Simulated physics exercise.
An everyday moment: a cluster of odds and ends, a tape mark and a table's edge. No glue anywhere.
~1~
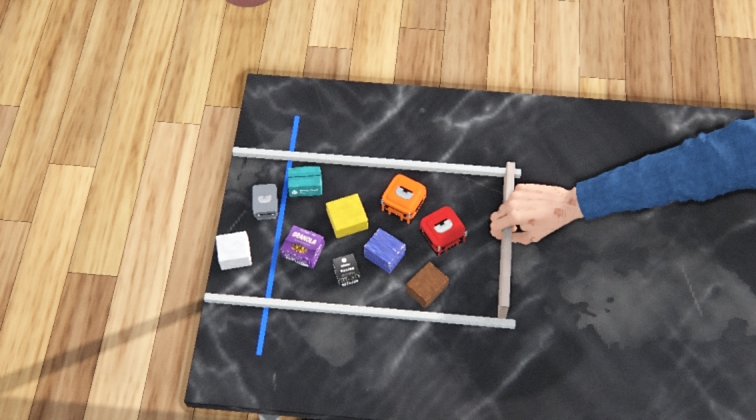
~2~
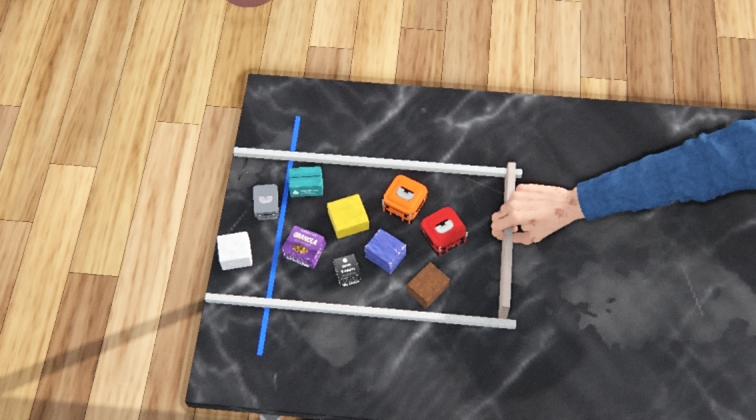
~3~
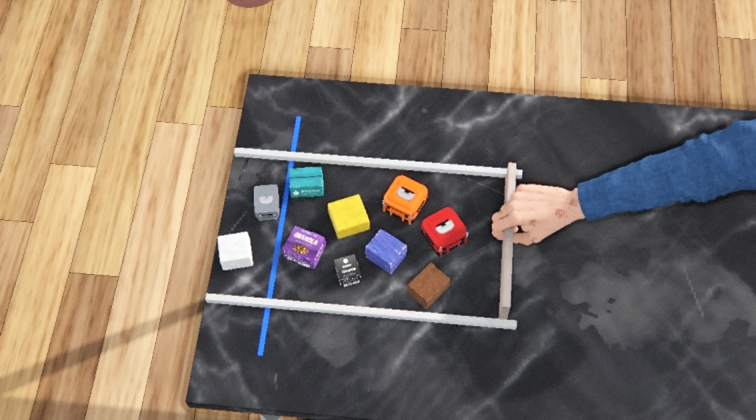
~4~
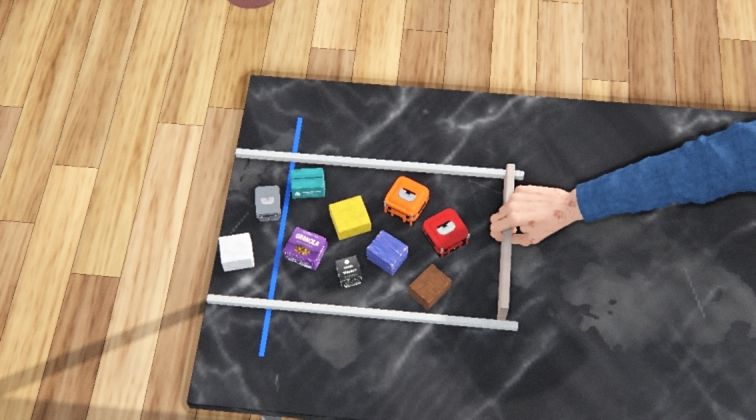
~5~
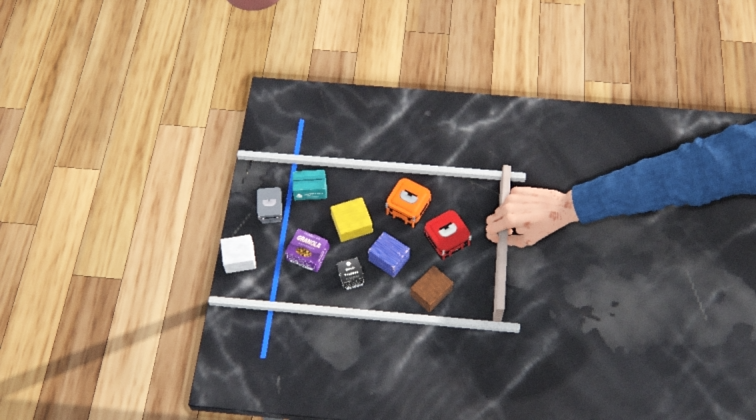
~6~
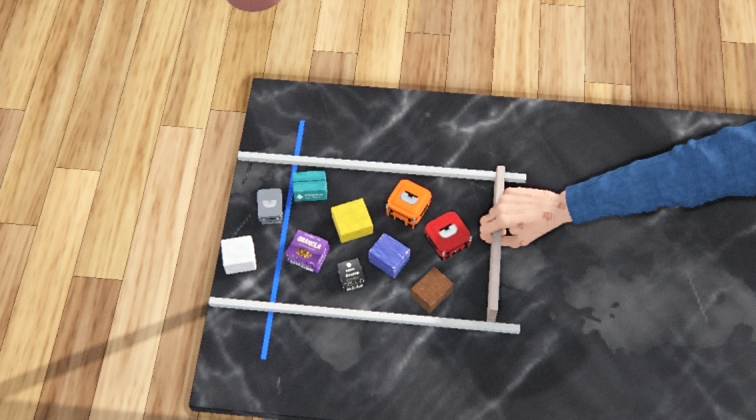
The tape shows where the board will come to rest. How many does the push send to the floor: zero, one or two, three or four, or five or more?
In the end the number that fall off is one or two.
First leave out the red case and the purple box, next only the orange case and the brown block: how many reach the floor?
The counts: 0 and 2.
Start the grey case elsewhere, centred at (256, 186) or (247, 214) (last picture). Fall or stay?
Place by place, it goes over; drops off.
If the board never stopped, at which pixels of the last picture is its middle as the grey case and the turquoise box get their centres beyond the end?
At (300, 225) for the grey case; at (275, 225) for the turquoise box.
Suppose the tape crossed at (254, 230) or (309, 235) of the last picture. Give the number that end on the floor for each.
It would be 7 and 0.
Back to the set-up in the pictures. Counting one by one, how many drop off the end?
In all, 2 of them.
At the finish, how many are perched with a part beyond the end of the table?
That would be 3.
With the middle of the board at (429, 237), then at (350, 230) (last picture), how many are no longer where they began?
By then 4, and 8.
Early on, none off yet; white block at rest near (239, 255); grey case at rest near (271, 207); turquoise box at rest near (310, 186).
A while later, none off yet; white block at rest near (239, 255); grey case at rest near (271, 207); turquoise box moving near (308, 183).
Further along, none off yet; white block moving near (233, 258); grey case travelled about its own width near (243, 206); turquoise box travelled about its own width near (274, 169).
Finally, the number that fall off is one or two; lost, grey case and white block.
